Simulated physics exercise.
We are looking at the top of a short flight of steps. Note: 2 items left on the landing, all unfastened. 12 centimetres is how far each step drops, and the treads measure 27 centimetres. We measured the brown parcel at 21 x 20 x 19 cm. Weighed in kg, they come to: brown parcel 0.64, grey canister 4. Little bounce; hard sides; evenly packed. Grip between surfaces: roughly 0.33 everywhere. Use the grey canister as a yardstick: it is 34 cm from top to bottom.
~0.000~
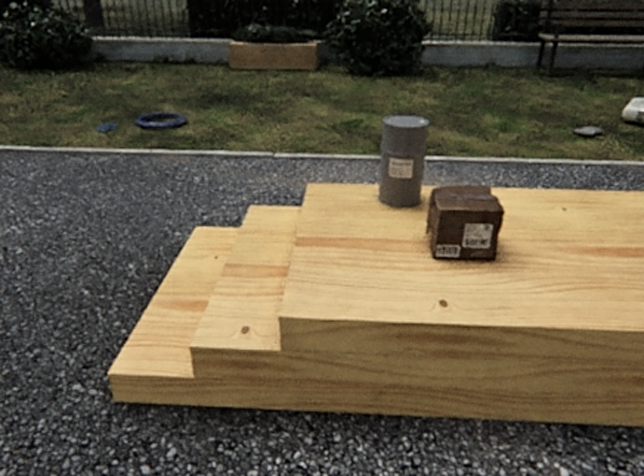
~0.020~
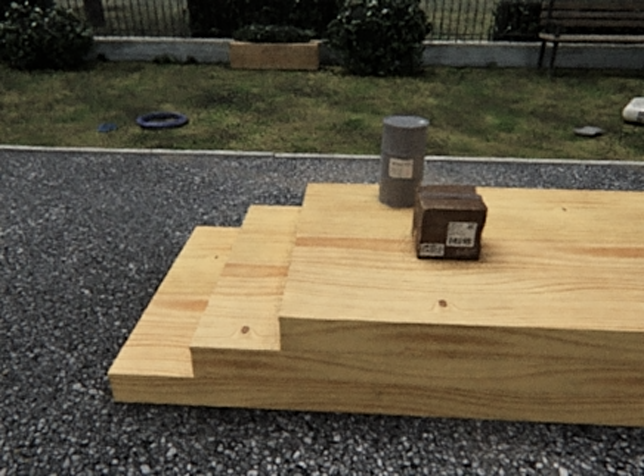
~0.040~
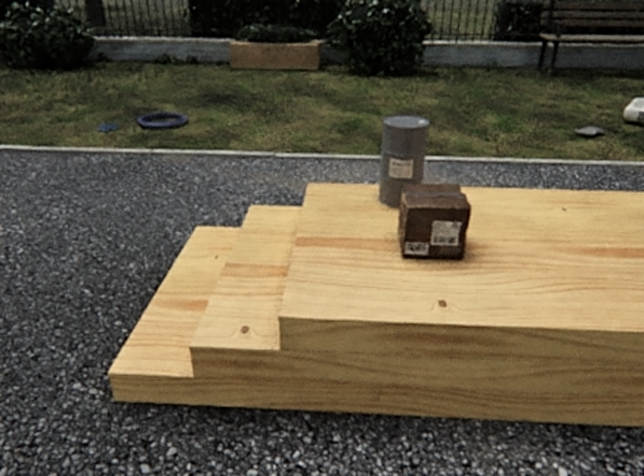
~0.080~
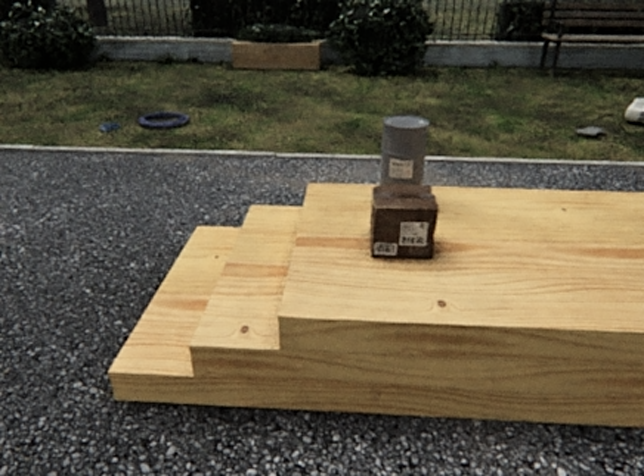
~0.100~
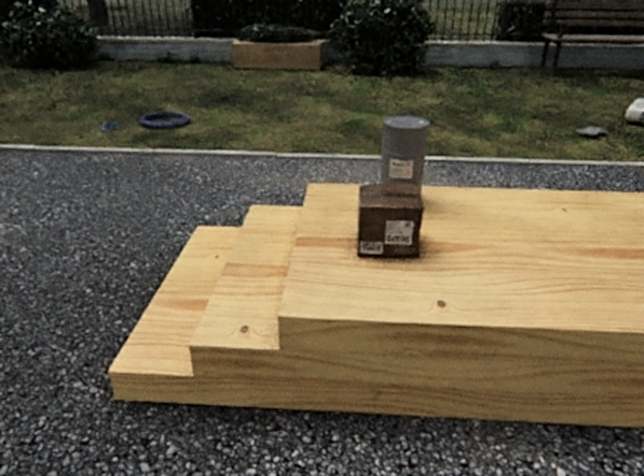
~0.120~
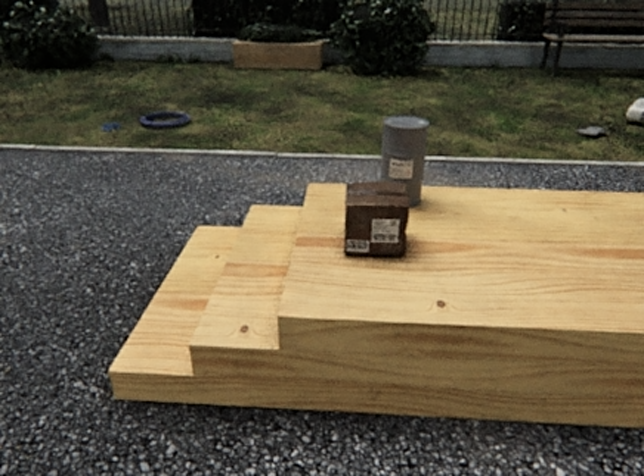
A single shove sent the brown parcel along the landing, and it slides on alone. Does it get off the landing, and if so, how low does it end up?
Yes, right to the bottom.
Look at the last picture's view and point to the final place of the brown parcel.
Around pixel (59, 291).
After 0.32 s, 13 cm past the top edge and 2 cm lower; brown parcel near (259, 222).
After 0.52 s, 50 cm past the top edge and 20 cm lower; brown parcel near (163, 262).
After 0.72 s, 80 cm past the top edge and 35 cm lower; brown parcel near (95, 292).
In the end (1.4 s), 94 cm past the top edge and 36 cm lower; grey canister under 12 cm from the start. At the end, from the last picture's camera, brown parcel near (59, 291).
